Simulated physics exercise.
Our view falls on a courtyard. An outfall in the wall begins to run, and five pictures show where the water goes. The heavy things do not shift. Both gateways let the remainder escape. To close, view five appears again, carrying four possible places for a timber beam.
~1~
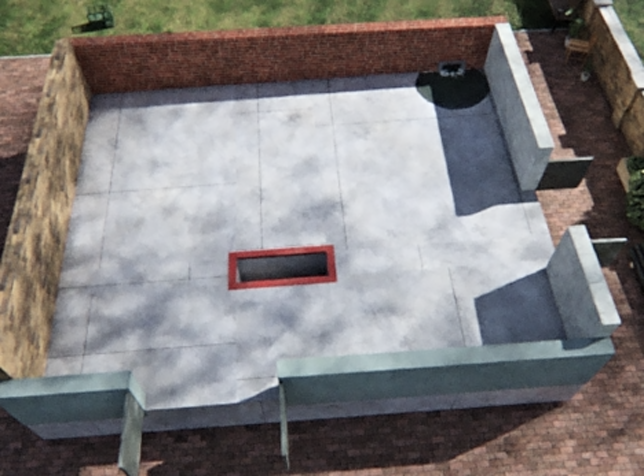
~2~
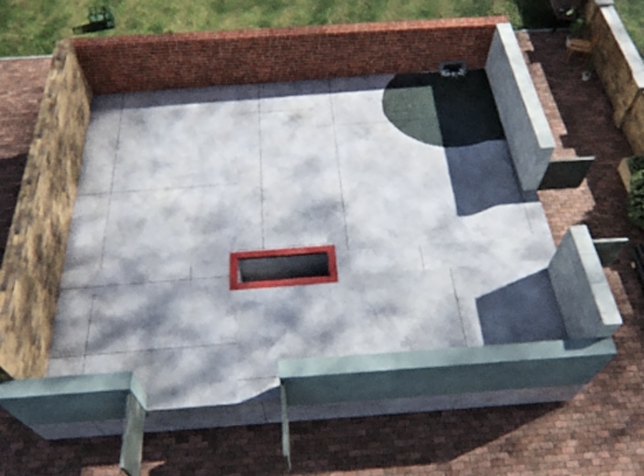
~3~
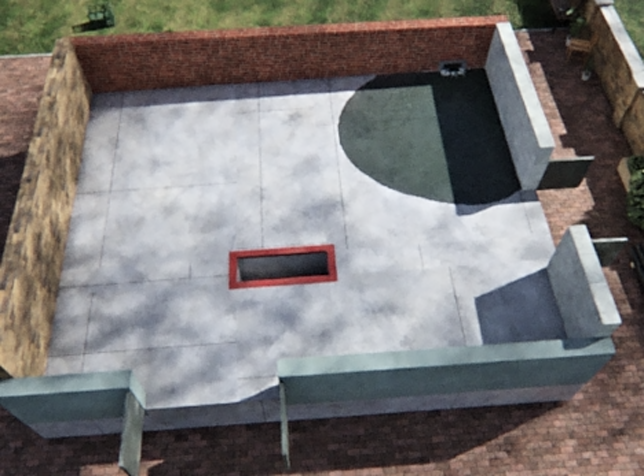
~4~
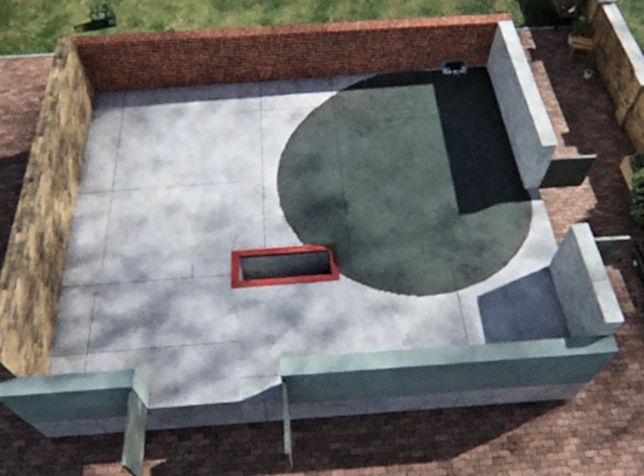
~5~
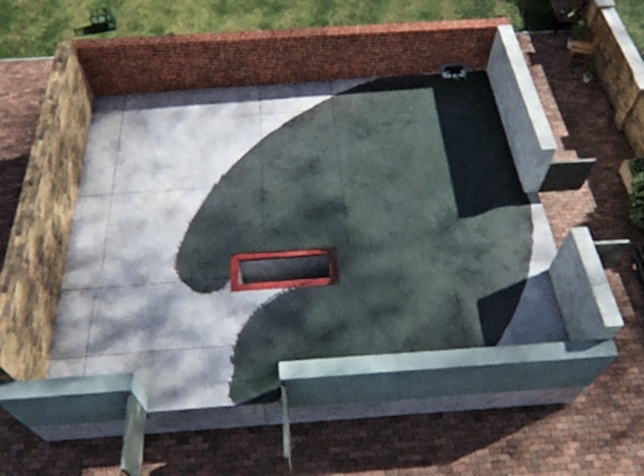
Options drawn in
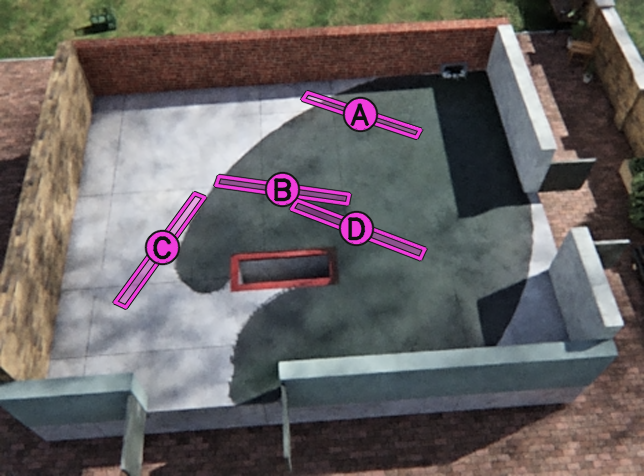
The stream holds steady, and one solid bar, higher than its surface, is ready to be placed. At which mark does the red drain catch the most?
C works best here.
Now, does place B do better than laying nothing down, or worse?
Worse.
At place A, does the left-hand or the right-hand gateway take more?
The left gate.
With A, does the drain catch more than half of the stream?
No.
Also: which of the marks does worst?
It is D.
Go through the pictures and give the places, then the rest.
In the first picture, outfall at (451, 66); red drain at (282, 267); open gate at (213, 389); open gate at (533, 228); front seen at (458, 104), 2 % of the ground wet; red drain still dry.
In the second picture, front seen at (470, 144), 8 % of the ground wet; red drain still dry.
In the third picture, front seen at (396, 189), 17 % of the ground wet; red drain still dry.
In the fourth picture, front seen at (339, 269), 34 % of the ground wet; red drain still dry.
In the fifth picture, front seen at (190, 267), 52 % of the ground wet; red drain taking water.
On the marked copy, A from (305, 96) to (418, 133); B from (217, 180) to (348, 199); C from (120, 304) to (199, 195); D from (294, 204) to (422, 253).
If A is chosen, about 20 % of the stream goes into the red drain, about 72 % out by the gates.
If B is chosen, about 23 % of the stream goes into the red drain, about 71 % out by the gates.
If C is chosen, about 34 % of the stream goes into the red drain, about 60 % out by the gates.
If D is chosen, about 2 % of the stream goes into the red drain, about 94 % out by the gates.
